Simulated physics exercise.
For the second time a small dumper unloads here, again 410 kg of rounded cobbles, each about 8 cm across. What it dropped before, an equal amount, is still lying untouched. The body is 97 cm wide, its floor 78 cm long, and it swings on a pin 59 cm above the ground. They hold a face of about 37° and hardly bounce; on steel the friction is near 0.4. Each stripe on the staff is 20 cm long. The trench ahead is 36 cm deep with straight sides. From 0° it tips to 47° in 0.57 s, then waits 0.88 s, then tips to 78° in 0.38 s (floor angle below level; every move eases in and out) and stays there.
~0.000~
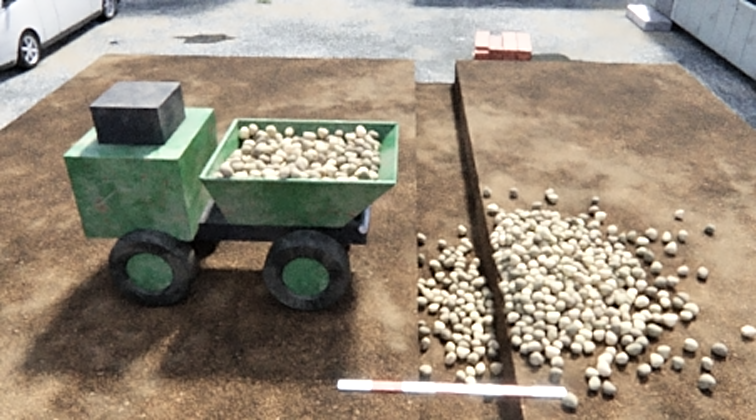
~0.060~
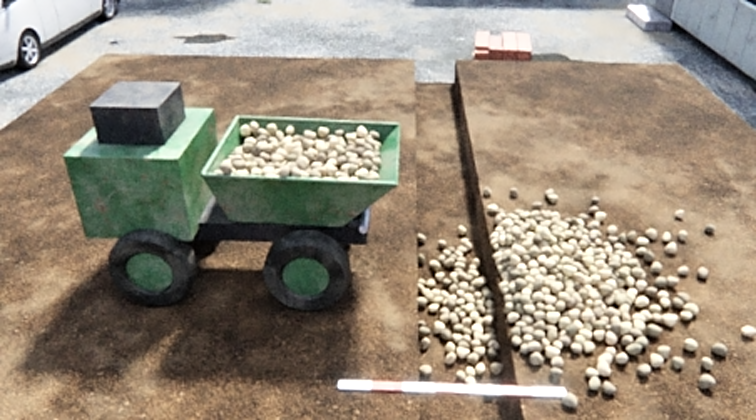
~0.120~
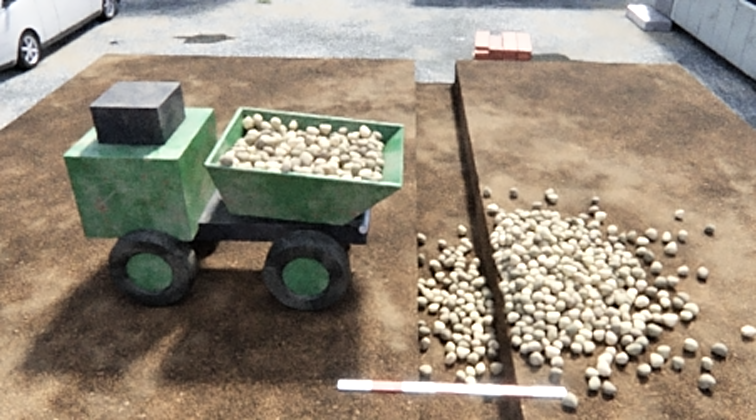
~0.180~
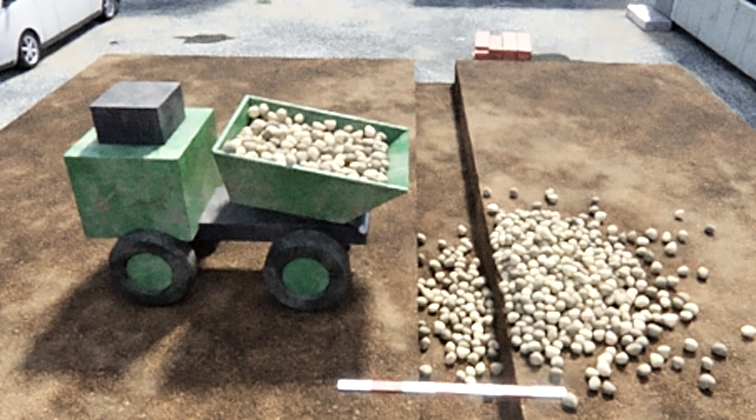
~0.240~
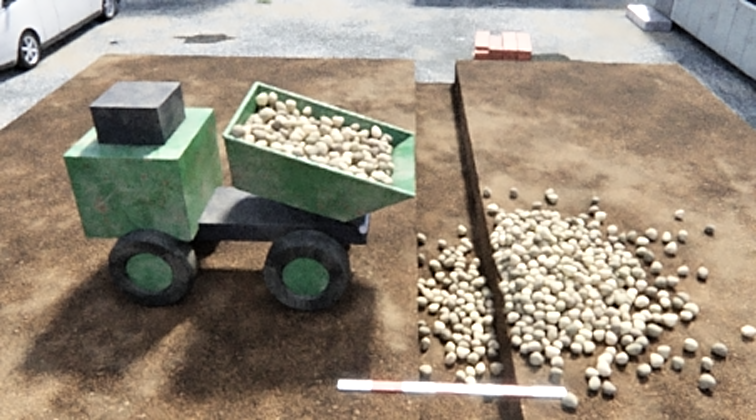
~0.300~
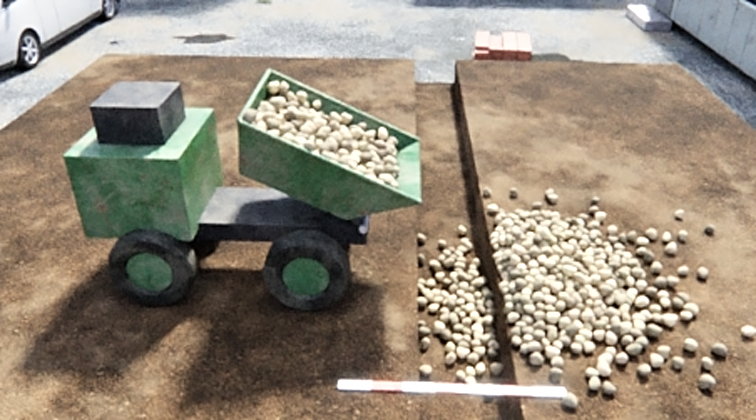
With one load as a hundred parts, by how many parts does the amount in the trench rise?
Roughly 97 per cent of a load more.
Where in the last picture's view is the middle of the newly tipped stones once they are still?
Their middle is at about (463, 293).
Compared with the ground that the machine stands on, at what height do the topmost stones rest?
Some 26 cm above that level.
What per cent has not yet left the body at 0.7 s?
It holds some 100 per cent.
After 0.4 s the floor is at 40°; in per cent of one load, 100 in the body, 18 in the trench, 82 past the trench; the foremost stones are at (748, 276).
After 0.7 s the floor is at 47°; in per cent of one load, 100 in the body, 18 in the trench, 82 past the trench; the foremost stones are at (748, 276).
After 2.3 s the floor is at 78°; in per cent of one load, 15 in the body, 101 in the trench, 84 past the trench; the foremost stones are at (748, 276).
After 4.8 s the floor is at 78°; in per cent of one load, 0 in the body, 115 in the trench, 85 past the trench; the foremost stones are at (748, 276). Net gain in the trench, 97.
